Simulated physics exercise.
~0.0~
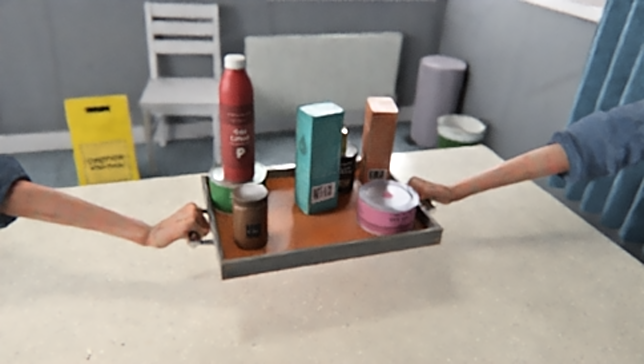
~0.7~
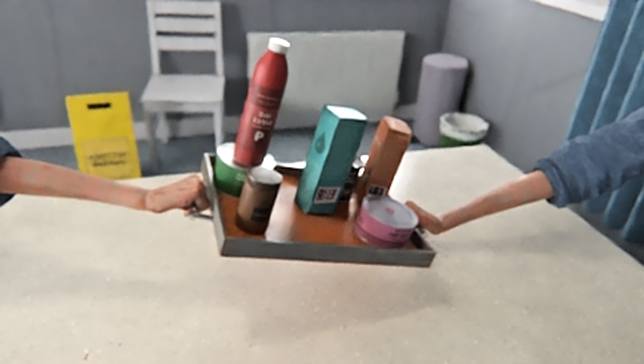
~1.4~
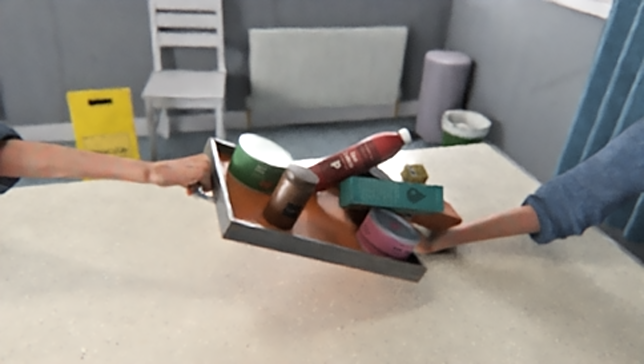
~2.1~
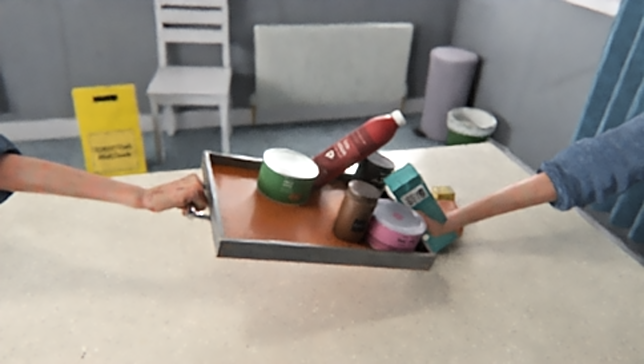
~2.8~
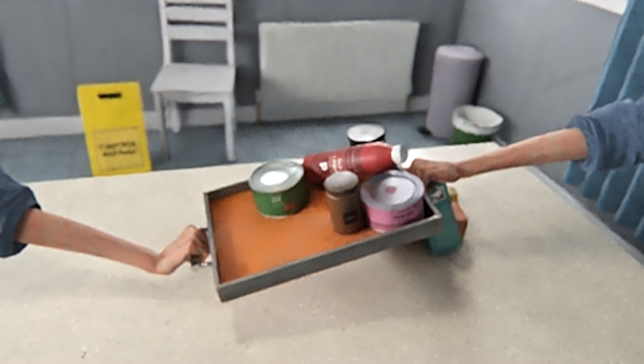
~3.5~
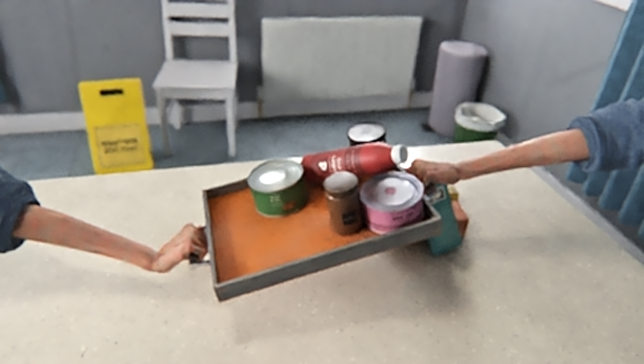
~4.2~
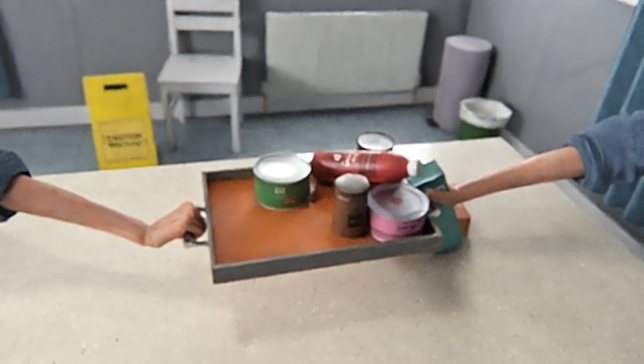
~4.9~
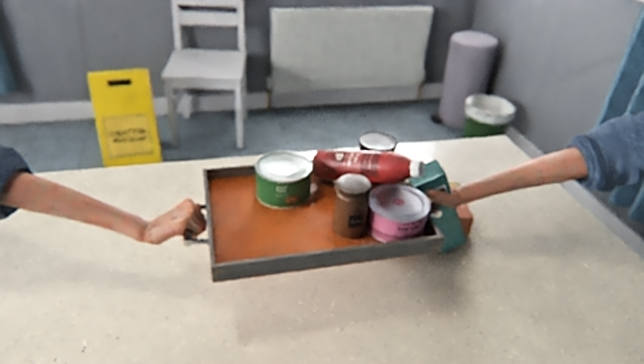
Hand-held tray tipping right, toppling the red bottle and spilling cartons off its edge, then tilting left and returning to level.
